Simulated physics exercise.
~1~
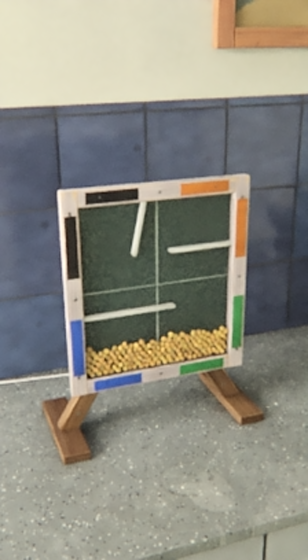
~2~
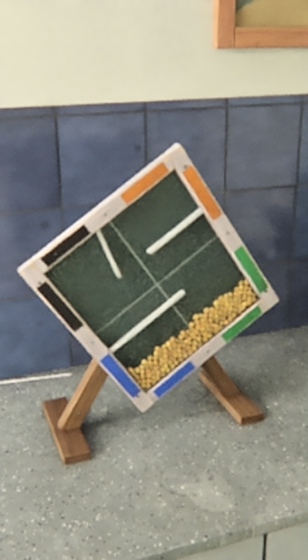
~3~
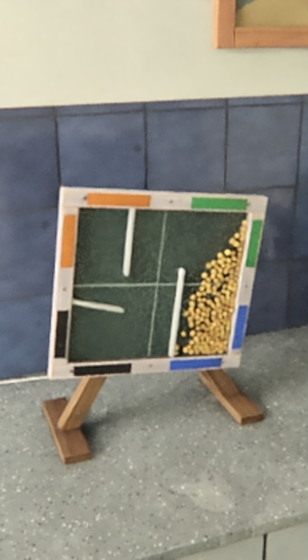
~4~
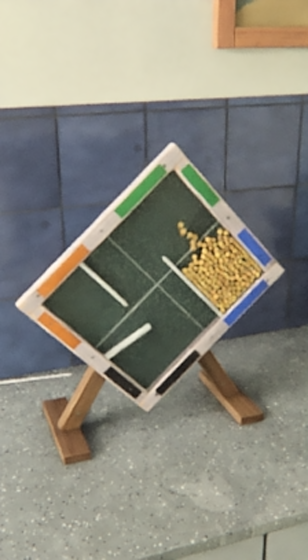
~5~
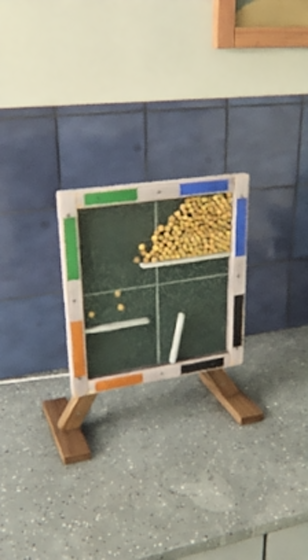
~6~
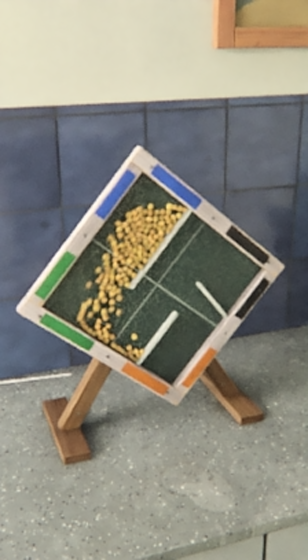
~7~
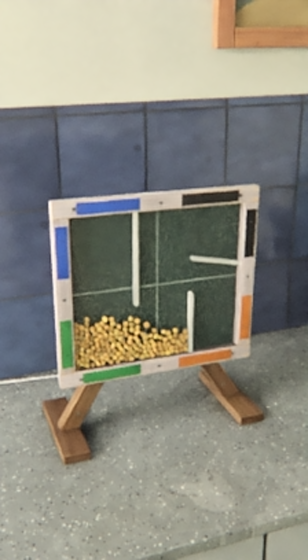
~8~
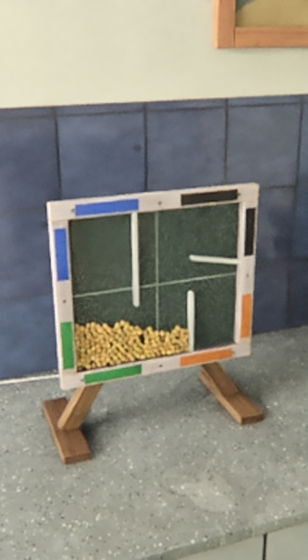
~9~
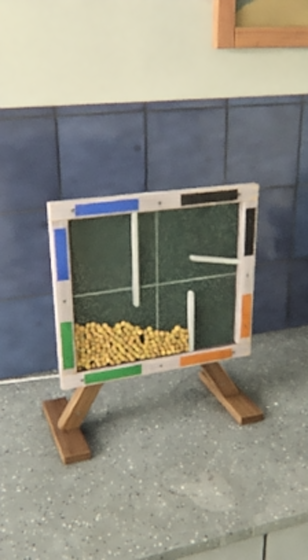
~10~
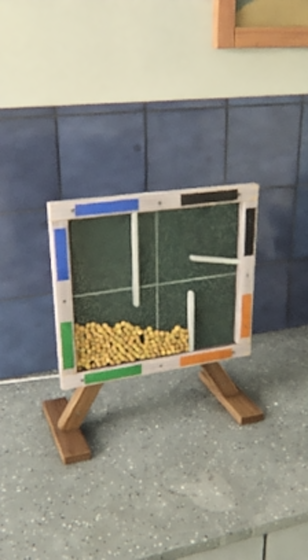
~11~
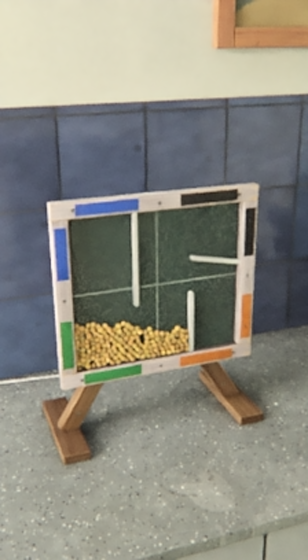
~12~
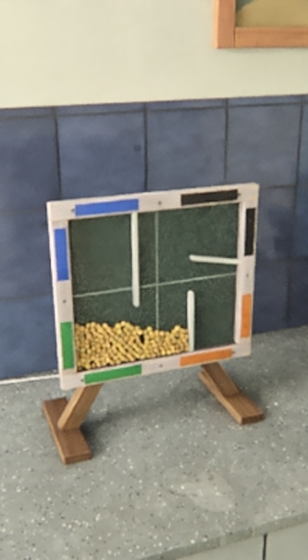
A square case of pale beads on wooden feet turned counterclockwise by three quarters, carrying the beads up the right side before they spilled down to the left, and it stopped with most lying in the green quarter and some in the orange.
